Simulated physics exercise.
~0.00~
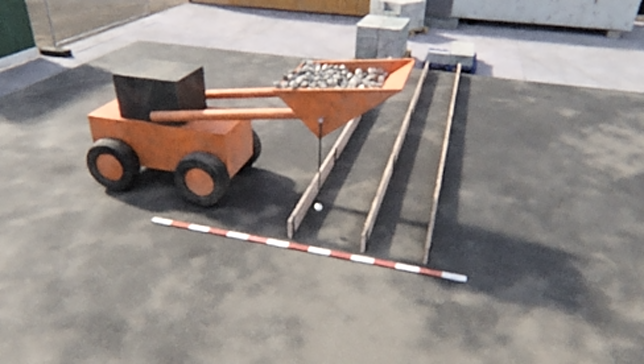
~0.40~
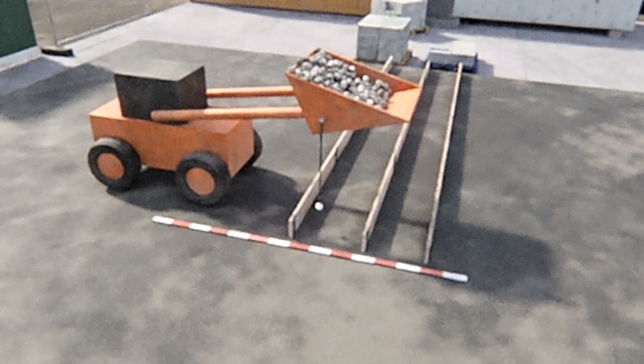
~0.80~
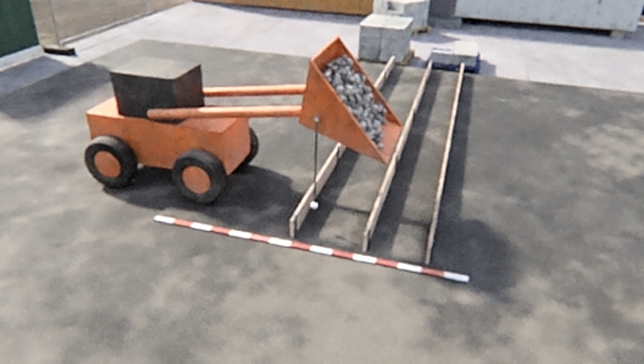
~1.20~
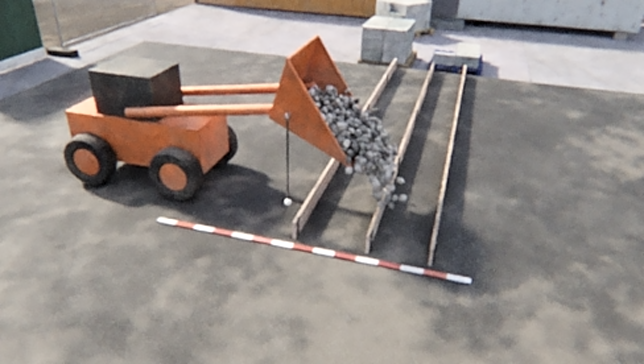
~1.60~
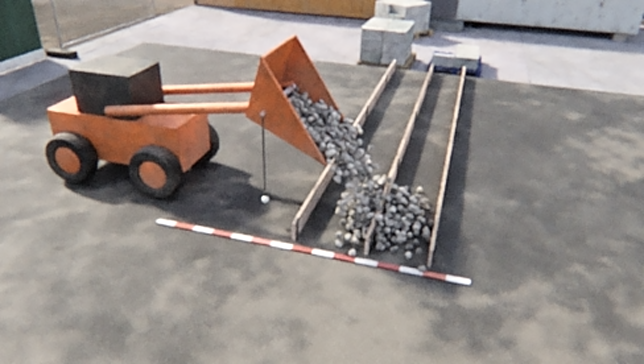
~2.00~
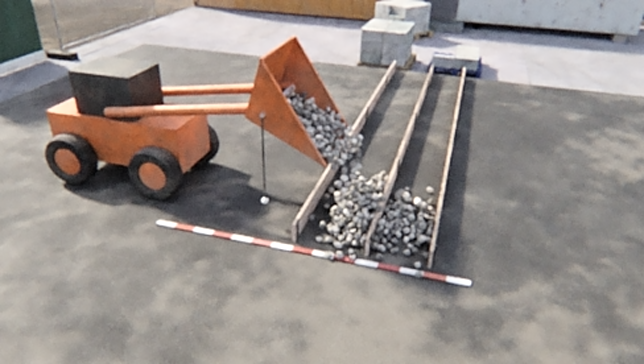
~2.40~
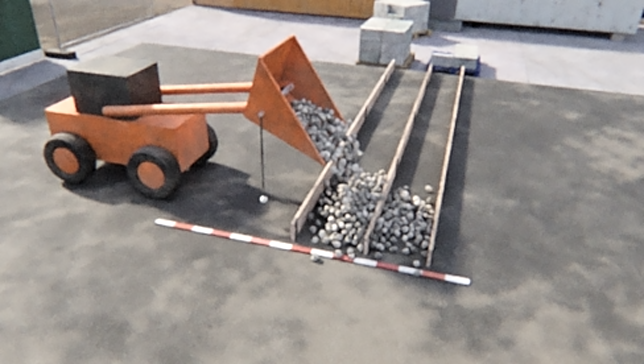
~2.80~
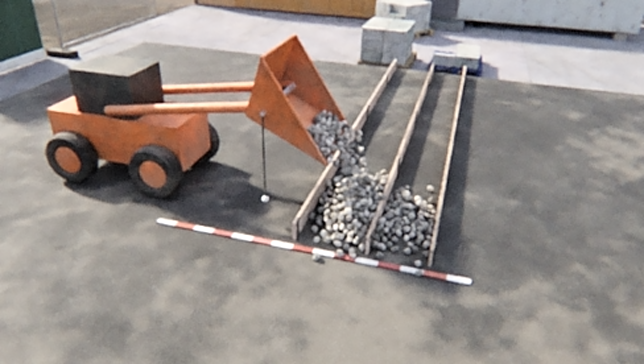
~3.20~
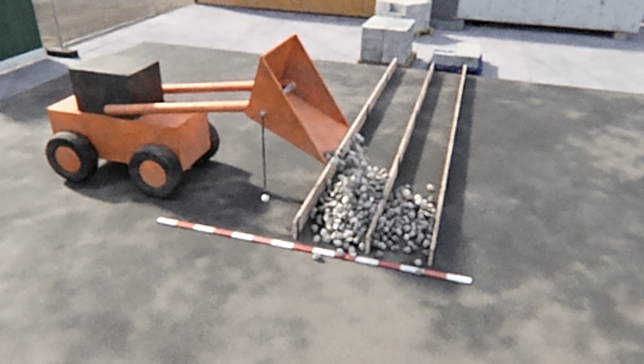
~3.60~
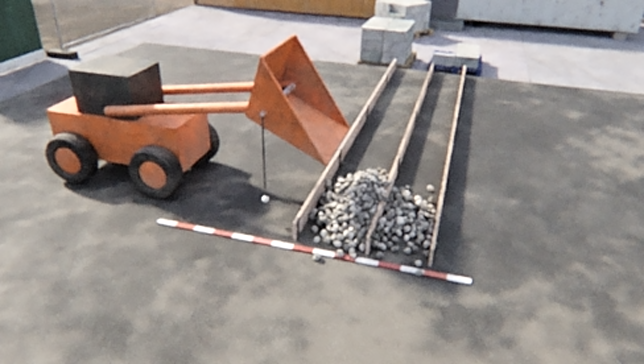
An orange loader tips its bucket, backs left, and empties grey stones between wooden planks.
